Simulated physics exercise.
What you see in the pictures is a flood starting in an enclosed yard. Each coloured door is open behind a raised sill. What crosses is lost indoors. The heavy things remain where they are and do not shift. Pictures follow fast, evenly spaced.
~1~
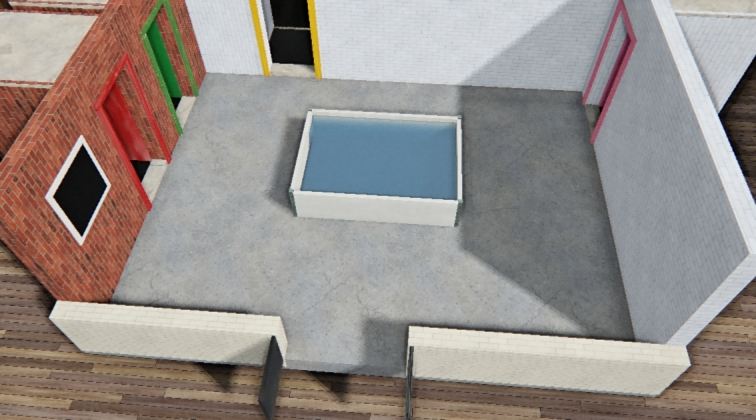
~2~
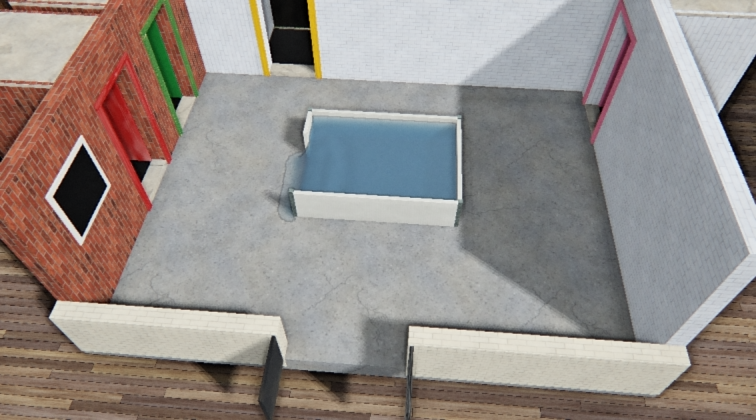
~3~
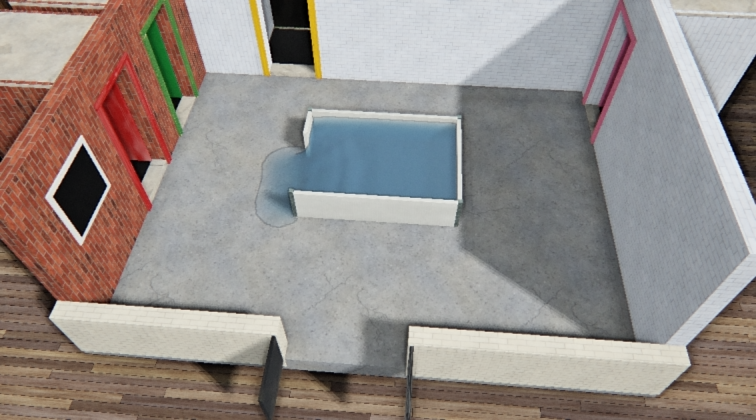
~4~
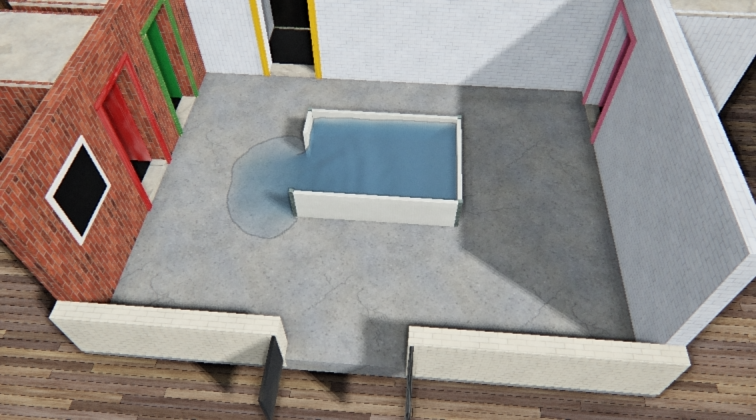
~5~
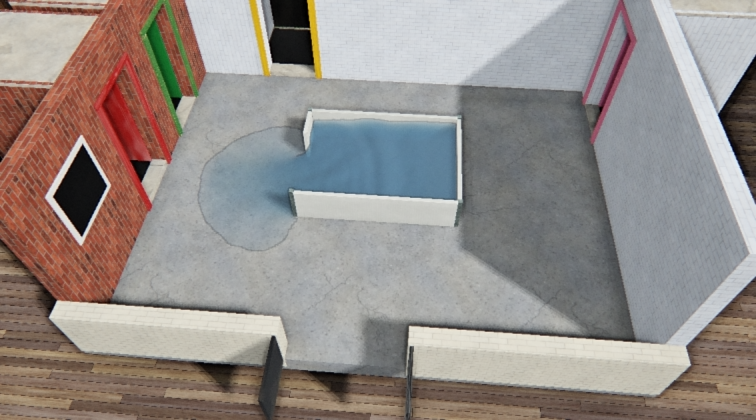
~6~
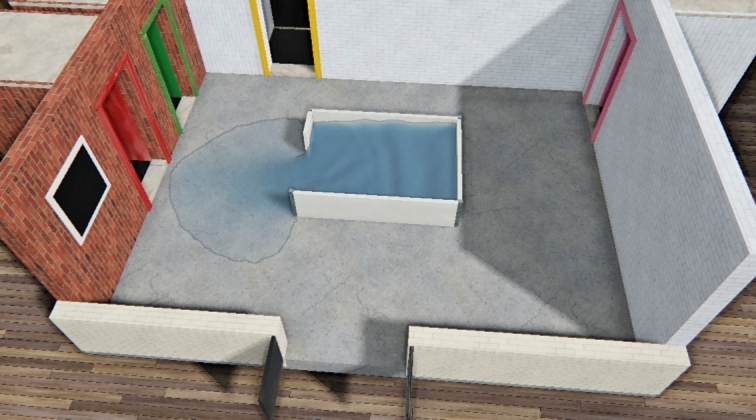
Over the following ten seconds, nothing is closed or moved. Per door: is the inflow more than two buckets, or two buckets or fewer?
Yellow door - two or fewer; green door - more than two; pink door - two or fewer; red door - more than two.
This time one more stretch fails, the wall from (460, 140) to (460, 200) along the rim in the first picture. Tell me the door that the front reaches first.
The pink-painted one.
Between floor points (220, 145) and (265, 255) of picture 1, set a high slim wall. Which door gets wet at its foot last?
Observed: The pink door.
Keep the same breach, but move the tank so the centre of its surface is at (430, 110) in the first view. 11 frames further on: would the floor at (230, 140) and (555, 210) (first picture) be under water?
One after the other: Reached, untouched.
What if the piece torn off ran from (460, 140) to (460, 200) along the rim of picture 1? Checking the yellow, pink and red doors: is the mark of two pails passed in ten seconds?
Going door by door, the yellow one misses the threshold, then the pink one crosses the threshold, then the red one misses the threshold.
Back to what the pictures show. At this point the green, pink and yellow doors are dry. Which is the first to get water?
The answer here is the green door.
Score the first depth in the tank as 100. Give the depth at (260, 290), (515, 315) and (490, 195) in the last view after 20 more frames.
In the order asked, some 8, 0 and 0 in a hundred.
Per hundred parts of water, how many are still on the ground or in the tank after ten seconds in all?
It comes to roughly 82 per cent.
A moment on, water covers 20 % of the floor; the yellow door not reached, the green door wet at the sill, nothing in, the pink door not reached, the red door over two buckets in.
Next, water covers 25 % of the floor; the yellow door not reached, the green door under two buckets in, the pink door not reached, the red door far over two buckets in.
Then, water covers 30 % of the floor; the yellow door wet at the sill, nothing in, the green door over two buckets in, the pink door not reached, the red door far over two buckets in.
Later, water covers 70 % of the floor; the yellow door wet at the sill, nothing in, the green door over two buckets in, the pink door not reached, the red door far over two buckets in.
In the end, water covers 95 % of the floor; the yellow door wet at the sill, nothing in, the green door far over two buckets in, the pink door under two buckets in, the red door far over two buckets in.
